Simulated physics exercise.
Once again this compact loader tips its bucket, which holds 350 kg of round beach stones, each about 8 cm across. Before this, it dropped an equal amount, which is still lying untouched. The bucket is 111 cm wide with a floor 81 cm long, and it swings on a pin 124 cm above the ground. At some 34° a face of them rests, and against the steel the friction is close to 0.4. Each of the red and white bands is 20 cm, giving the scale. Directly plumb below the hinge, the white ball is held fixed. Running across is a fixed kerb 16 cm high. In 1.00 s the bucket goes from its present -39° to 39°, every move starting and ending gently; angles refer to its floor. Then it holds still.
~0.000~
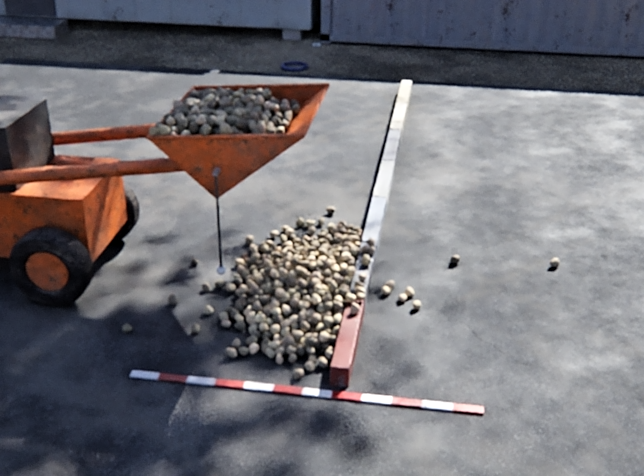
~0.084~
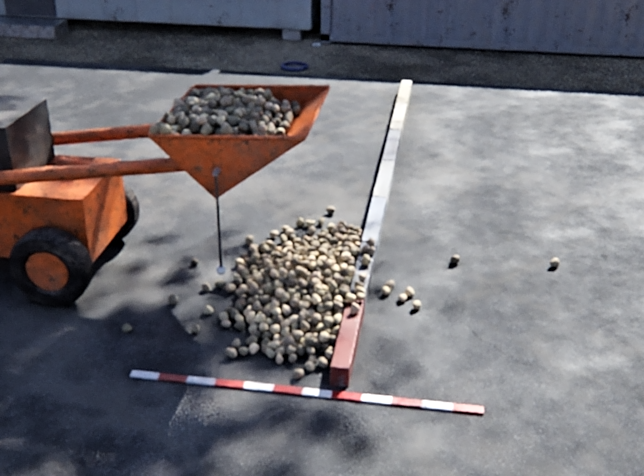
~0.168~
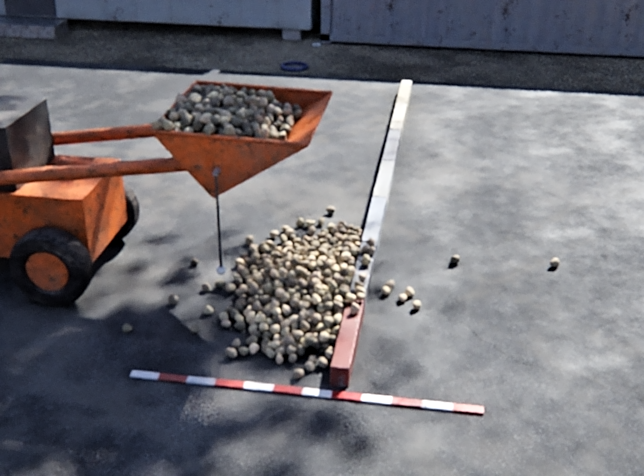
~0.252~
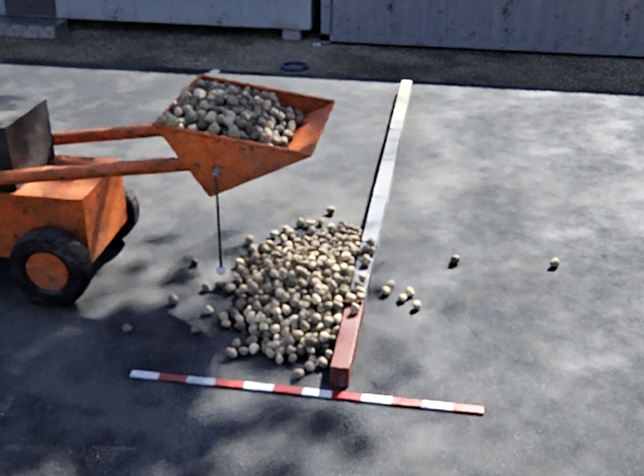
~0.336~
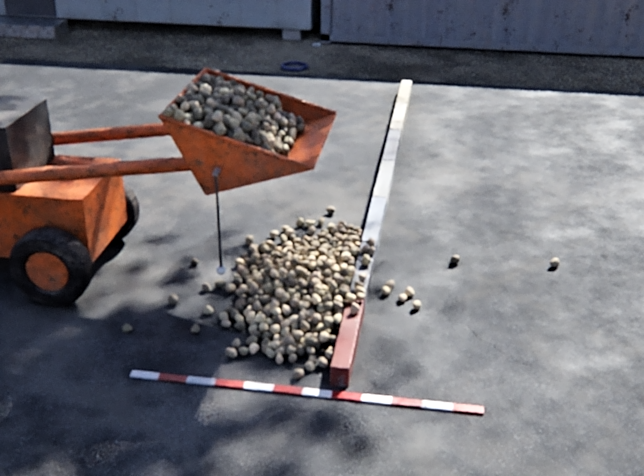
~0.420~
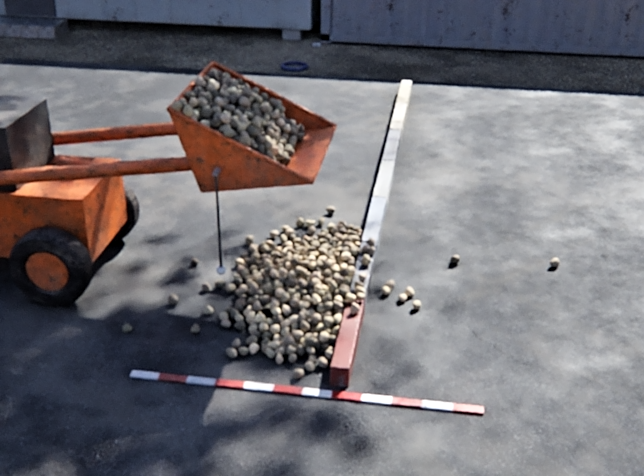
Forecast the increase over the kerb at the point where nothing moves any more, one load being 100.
I would say 50 per cent.
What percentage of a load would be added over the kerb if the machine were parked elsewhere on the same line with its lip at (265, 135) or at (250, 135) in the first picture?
Case one about 15 %, case two about 10 %.
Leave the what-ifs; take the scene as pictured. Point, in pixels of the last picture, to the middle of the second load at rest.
(364, 282).
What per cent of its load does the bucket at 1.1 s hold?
Still inside: Some 50 %.
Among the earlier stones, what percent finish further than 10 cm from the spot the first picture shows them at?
I'd say roughly 5 per cent of them.
After 0.8 s the floor is at 27°; in per cent of one load, 100 in the bucket, 99 on this side of the kerb, 1 over the kerb; the foremost stones are at (424, 280).
After 1.1 s the floor is at 39°; in per cent of one load, 50 in the bucket, 148 on this side of the kerb, 1 over the kerb; the foremost stones are at (424, 280).
After 1.5 s the floor is at 39°; in per cent of one load, 7 in the bucket, 168 on this side of the kerb, 25 over the kerb; the foremost stones are at (477, 276).
After 4.0 s the floor is at 39°; in per cent of one load, 0 in the bucket, 149 on this side of the kerb, 51 over the kerb; the foremost stones are at (612, 289). Net gain over the kerb, 50.
